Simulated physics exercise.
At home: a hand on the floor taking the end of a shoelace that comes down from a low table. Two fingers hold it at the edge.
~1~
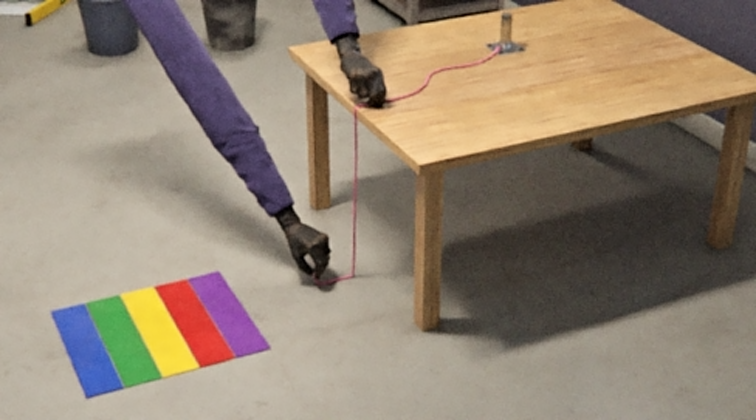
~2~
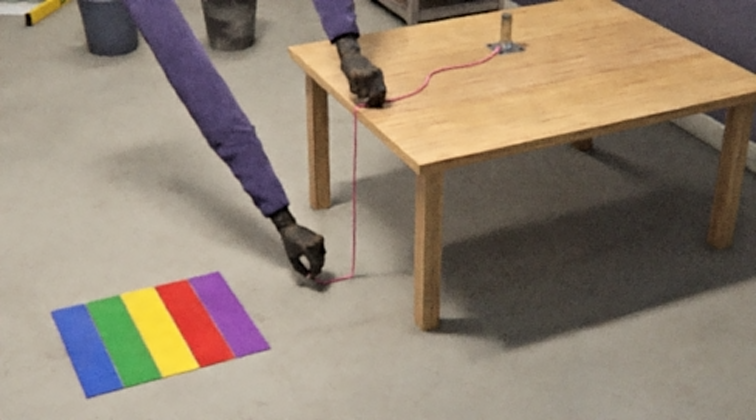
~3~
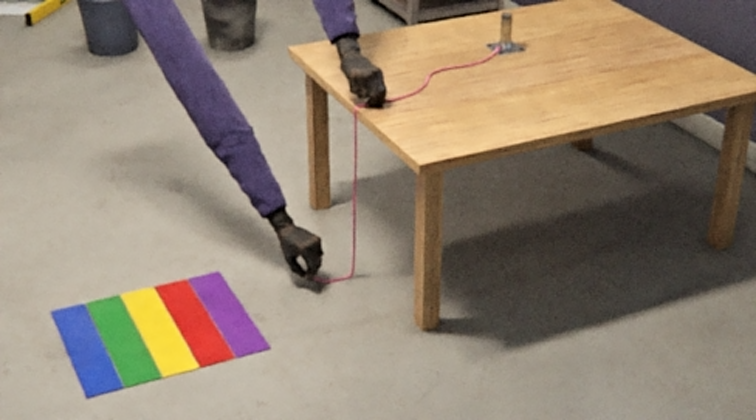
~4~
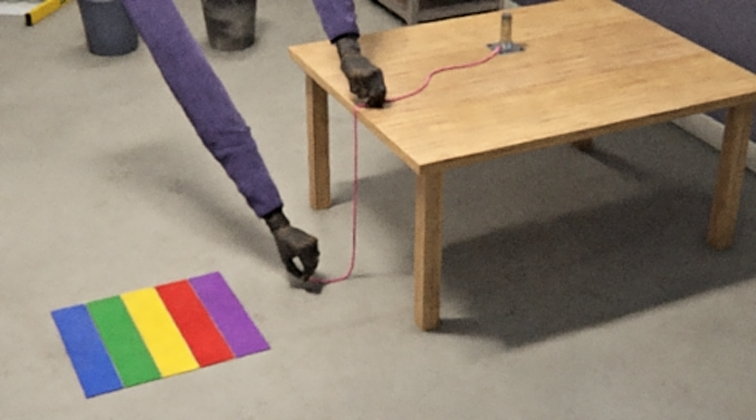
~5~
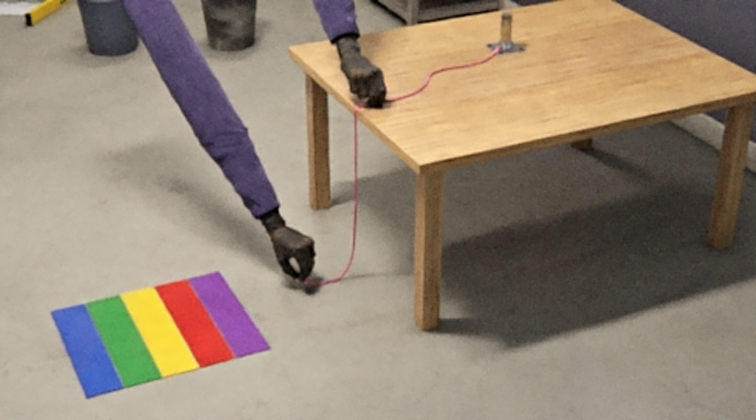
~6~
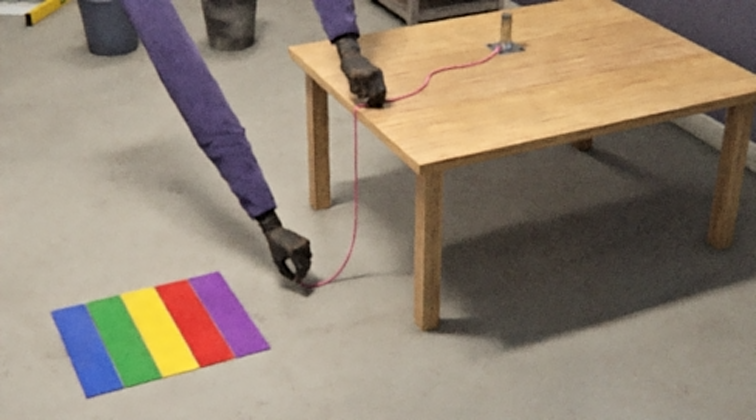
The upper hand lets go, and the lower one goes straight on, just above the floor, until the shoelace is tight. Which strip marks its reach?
It halts on the red strip.
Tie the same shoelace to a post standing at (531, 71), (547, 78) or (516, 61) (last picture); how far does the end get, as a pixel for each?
Try by try, around (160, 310), (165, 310) and (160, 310).
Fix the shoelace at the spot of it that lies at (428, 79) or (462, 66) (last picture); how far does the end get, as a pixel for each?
About (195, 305) and (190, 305).
Soon after, end near (242, 292); short of the strips.
After that, end near (206, 300); over red.
At the stop, end near (185, 306); over red. Over red.
